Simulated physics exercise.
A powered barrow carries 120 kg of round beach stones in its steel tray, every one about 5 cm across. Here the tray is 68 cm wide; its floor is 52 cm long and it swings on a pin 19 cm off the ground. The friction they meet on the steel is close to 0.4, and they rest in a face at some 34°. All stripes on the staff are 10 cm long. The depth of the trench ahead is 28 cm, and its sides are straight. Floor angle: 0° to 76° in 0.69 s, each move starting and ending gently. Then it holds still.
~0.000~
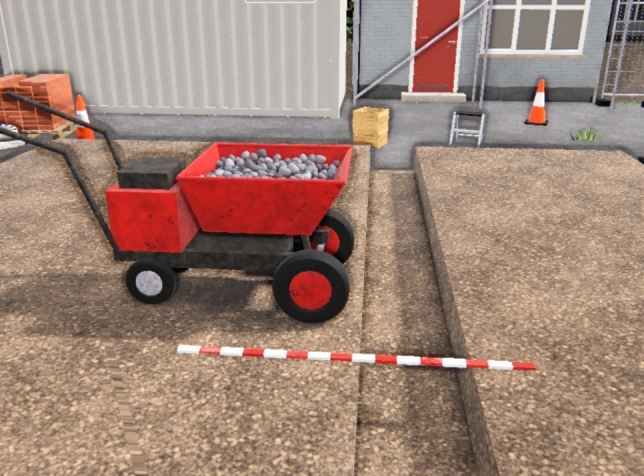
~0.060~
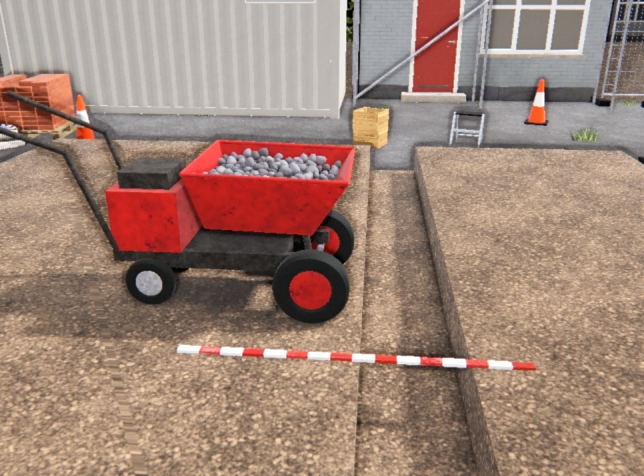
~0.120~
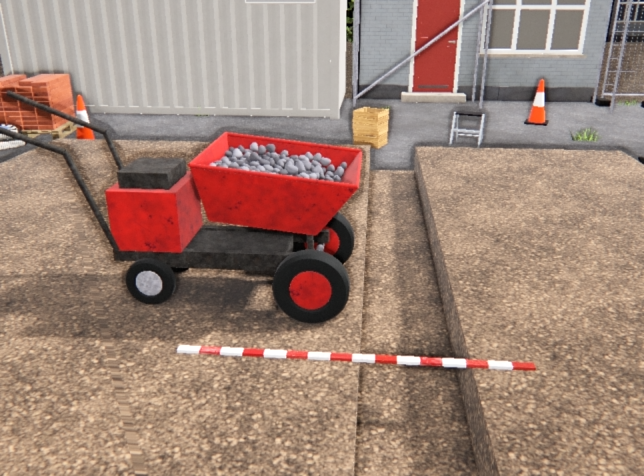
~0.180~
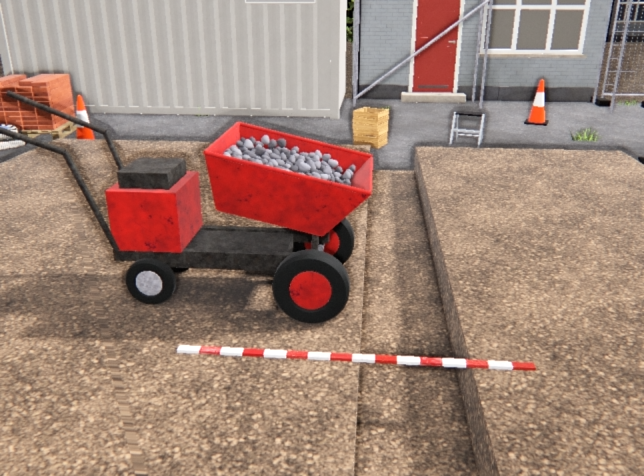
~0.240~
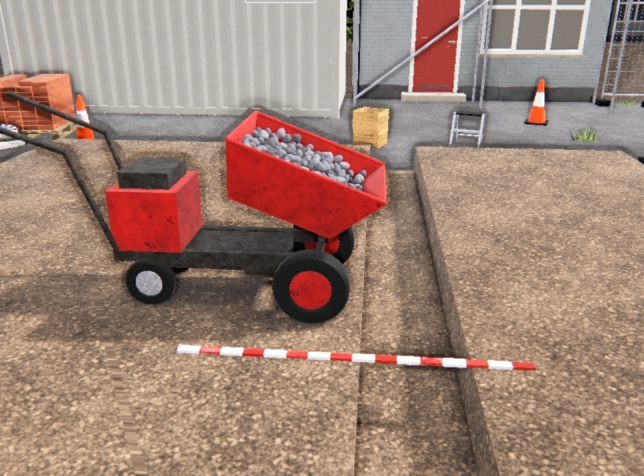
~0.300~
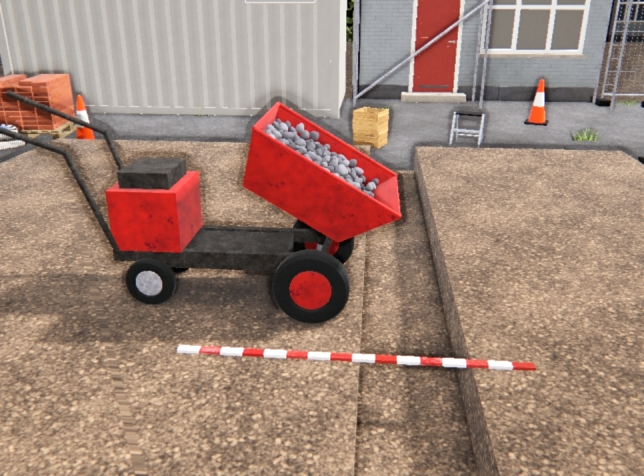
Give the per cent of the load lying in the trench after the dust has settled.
Close to 40 in every hundred.
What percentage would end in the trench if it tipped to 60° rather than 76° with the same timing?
Near 25 per cent then.
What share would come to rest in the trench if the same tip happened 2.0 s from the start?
Expected share: Around 65%.
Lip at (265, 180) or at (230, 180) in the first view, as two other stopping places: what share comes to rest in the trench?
First place roughly 100%, second roughly 80%.
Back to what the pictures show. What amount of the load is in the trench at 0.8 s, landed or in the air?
Approx. 15 % of the load.
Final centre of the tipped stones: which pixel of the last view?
Their middle ends up near (482, 298).
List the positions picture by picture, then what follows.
The tray is at 0°, its lip at (345, 183); the top of the load is at (278, 167), in the first picture.
The tray is at 2°, its lip at (348, 184); the top of the load is at (268, 164); the stones move at 0.4 m/s on average, in the second picture.
The tray is at 6°, its lip at (357, 187); the top of the load is at (252, 154); the stones move at 0.8 m/s on average, in the third picture.
Lip at (371, 194), floor tilted 13°, highest stones at (254, 145); the stones move at 1.1 m/s on average, in the fourth picture.
Lip at (386, 204), floor tilted 21°, highest stones at (266, 137); the stones move at 1.3 m/s on average, in the fifth picture.
The tray is at 31°, its lip at (400, 217); the top of the load is at (278, 130); the stones move at 1.5 m/s on average, in the sixth picture.
After 0.5 s the floor is at 64°; 100 % in the tray; the foremost stones are at (420, 245).
After 0.8 s the floor is at 76°; 56 % in the tray, 13 % in the trench, 31 % past the trench; the foremost stones are at (522, 311).
After 1.1 s the floor is at 76°; 13 % in the tray, 27 % in the trench, 61 % past the trench; the foremost stones are past the picture's edge.
After 3.1 s the floor is at 76°; 0 % in the tray, 40 % in the trench, 60 % past the trench; the foremost stones are past the picture's edge.
